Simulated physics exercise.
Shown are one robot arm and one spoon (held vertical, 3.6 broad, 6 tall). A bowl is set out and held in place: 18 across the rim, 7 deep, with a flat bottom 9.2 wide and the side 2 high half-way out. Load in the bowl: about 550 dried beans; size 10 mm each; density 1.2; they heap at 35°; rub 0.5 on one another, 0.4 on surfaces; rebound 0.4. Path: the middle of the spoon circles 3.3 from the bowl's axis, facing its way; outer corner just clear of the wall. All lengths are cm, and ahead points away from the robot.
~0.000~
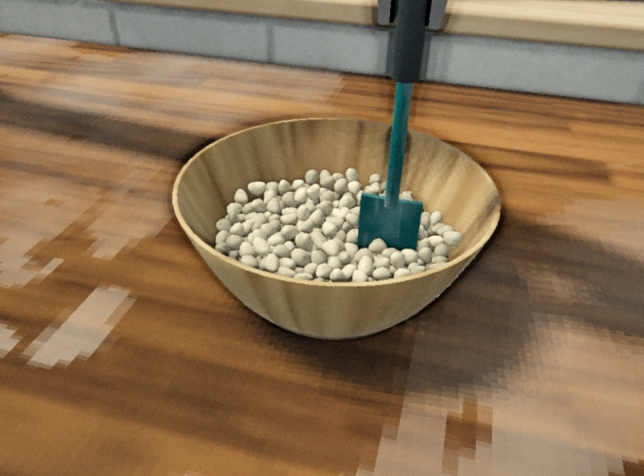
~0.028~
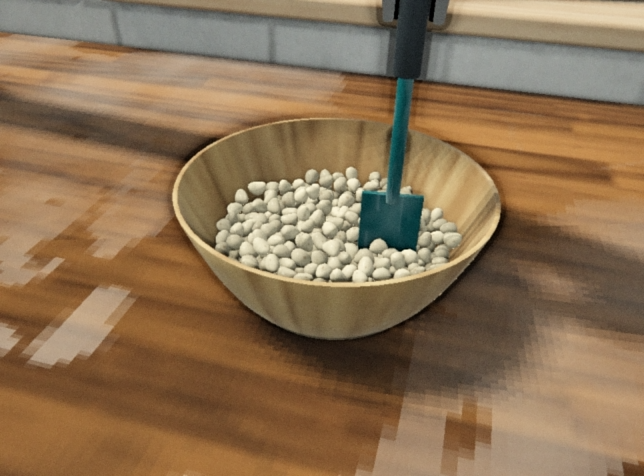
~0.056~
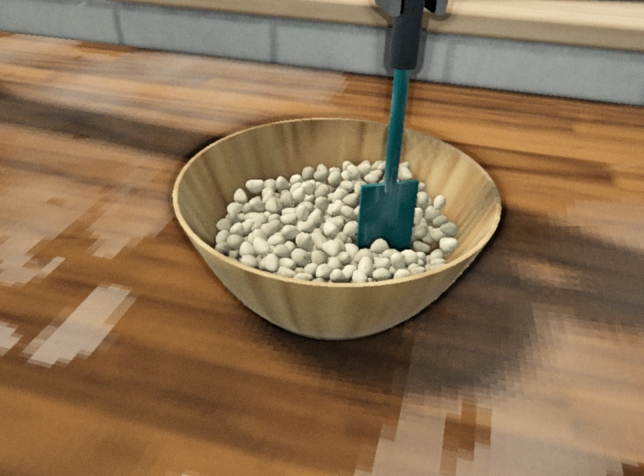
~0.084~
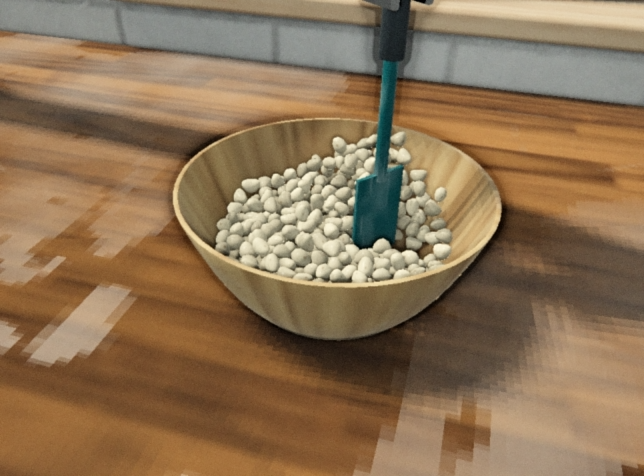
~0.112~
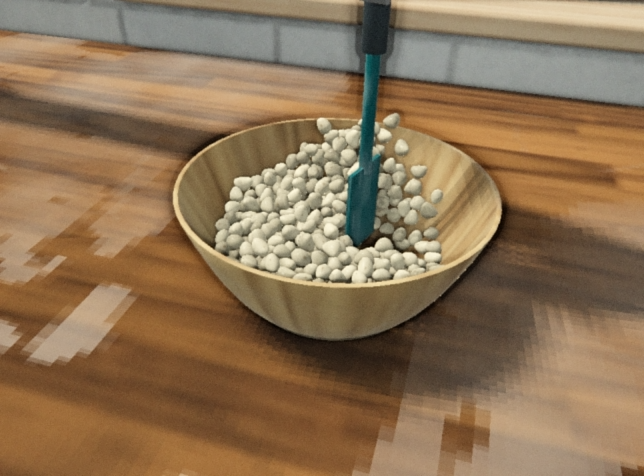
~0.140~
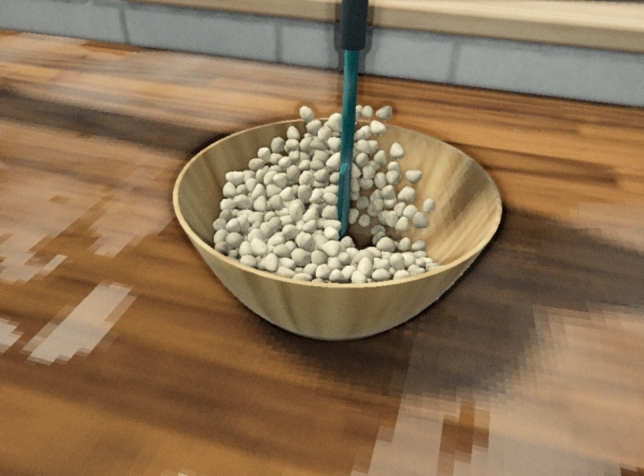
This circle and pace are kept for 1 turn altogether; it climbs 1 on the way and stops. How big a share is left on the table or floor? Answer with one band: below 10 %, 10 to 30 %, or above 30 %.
Below 10 %.
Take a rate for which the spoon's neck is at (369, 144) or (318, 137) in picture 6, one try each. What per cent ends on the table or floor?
So, roughly 0 percent the first time and 10 percent the second.
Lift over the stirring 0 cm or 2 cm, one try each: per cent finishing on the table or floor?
5 and 5 %.
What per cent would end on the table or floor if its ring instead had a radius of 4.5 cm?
Roughly 15 percent, I'd expect.
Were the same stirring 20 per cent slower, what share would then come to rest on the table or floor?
Estimated share: About 0 per cent.
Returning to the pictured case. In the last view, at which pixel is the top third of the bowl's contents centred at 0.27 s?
Near (244, 222).
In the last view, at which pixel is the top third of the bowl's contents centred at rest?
Somewhere close to (397, 229).
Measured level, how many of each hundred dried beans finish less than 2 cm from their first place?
I'd say something near 5 percent.
By 0.27 s, 195° round, highest piece 9 above the table; 540 in the bowl, 5 on the table or floor, 1 in flight or on the tool.
By 0.39 s, 294° round, highest piece 9 above the table; 528 in the bowl, 8 on the table or floor, 10 in flight or on the tool.
By 0.65 s, 0° round, highest piece 7 above the table; 524 in the bowl, 22 on the table or floor.
By 1.35 s, 0° round, highest piece 6 above the table; 524 in the bowl, 22 on the table or floor.
Final count, 524 in the bowl, 22 on the table or floor. That is 4 % on the table or floor.
